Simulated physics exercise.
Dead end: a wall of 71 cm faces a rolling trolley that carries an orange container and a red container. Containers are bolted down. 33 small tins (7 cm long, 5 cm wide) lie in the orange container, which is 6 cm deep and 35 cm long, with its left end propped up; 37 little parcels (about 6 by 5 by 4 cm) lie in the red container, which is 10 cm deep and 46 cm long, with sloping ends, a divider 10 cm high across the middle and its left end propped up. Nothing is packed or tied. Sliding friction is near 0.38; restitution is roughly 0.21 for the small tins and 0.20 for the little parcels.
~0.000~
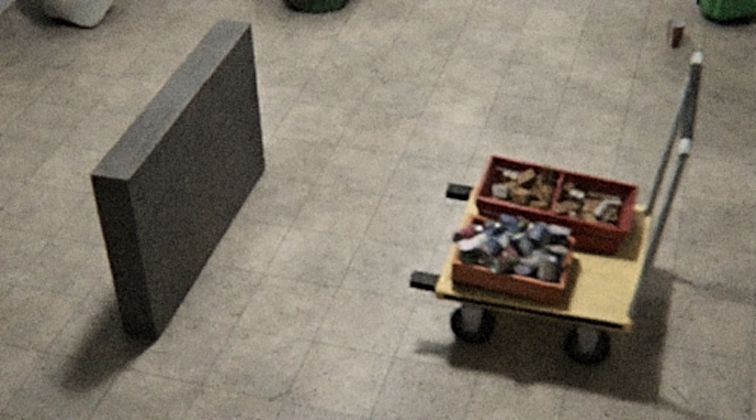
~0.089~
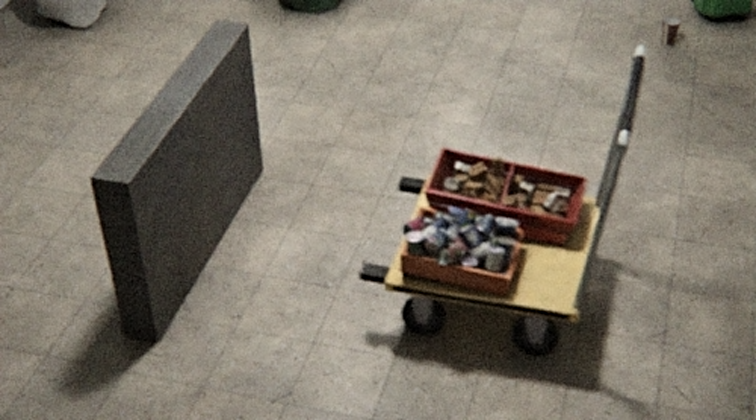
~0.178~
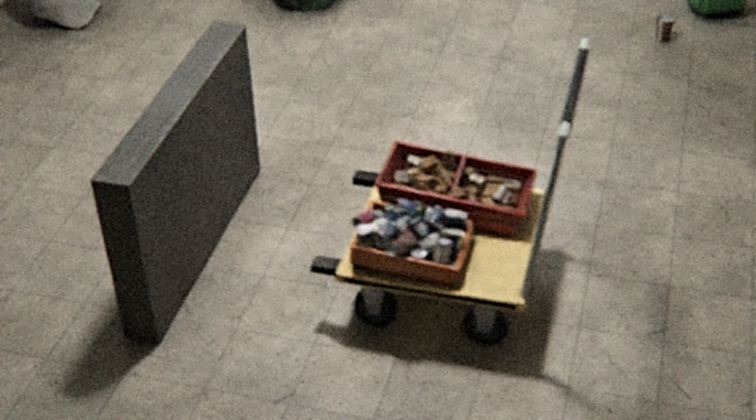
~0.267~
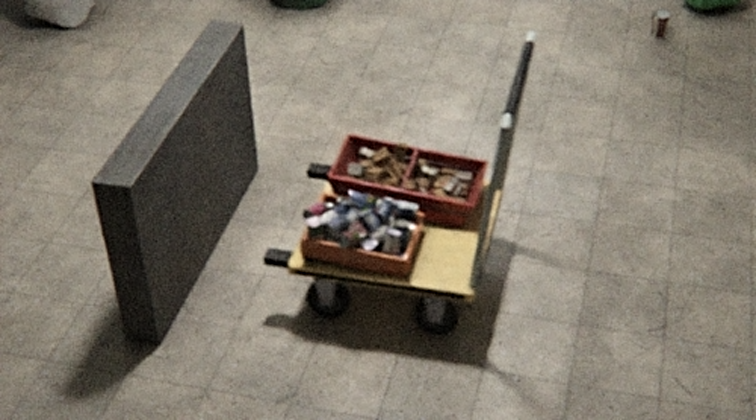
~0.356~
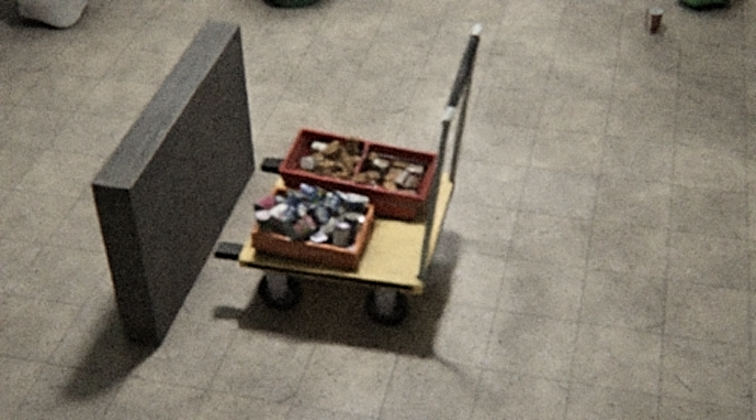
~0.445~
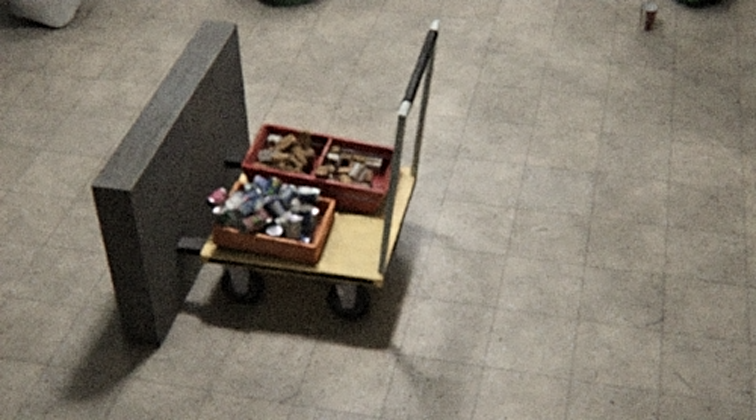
A yellow trolley with a tall handle at its right end rolls leftward across a grey tiled floor, seen from above, toward a dark upright slab. On its deck sit an orange container heaped with small tins and, behind it, a divided red container of little brown parcels. The camera shifts slightly as the trolley closes up to the slab, and the tins shift leftward in their container.
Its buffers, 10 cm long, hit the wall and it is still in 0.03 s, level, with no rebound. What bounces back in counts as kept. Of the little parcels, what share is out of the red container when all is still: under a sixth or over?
Out of the red container go less than a sixth of the little parcels.
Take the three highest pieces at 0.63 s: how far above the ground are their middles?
About 46 cm.
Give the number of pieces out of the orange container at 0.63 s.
Out by then, roughly: Orange container 8.
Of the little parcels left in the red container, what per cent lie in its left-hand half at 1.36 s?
Roughly 50 in a hundred.
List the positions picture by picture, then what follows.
In the first frame (each is followed by its nearest rim corner in this view; the camera moves round a little), red container, (627, 231); orange container, (559, 286); 86 cm short of the stop; none out.
In the second frame, red container, (574, 223); orange container, (506, 277); 68 cm short of the stop.
In the third frame, red container, (522, 214); orange container, (454, 268); 50 cm short of the stop.
In the fourth frame, red container, (472, 205); orange container, (403, 259); 32 cm short of the stop.
In the fifth frame, red container, (422, 198); orange container, (352, 252); 14 cm short of the stop.
In the sixth frame, red container, (383, 192); orange container, (313, 246); stopped; 1 out, the lowest tin at (217, 200).
After 0.51 s, orange container 30 in, 3 out and red container 37 in, 0 out.
After 0.63 s, orange container 25 in, 8 out and red container 37 in, 0 out.
After 0.86 s, orange container 22 in, 11 out and red container 37 in, 0 out.
When it is over (at 1.36 s), orange container 22 in, 11 out and red container 37 in, 0 out. Asked share, 0 of 37, 0 per cent.
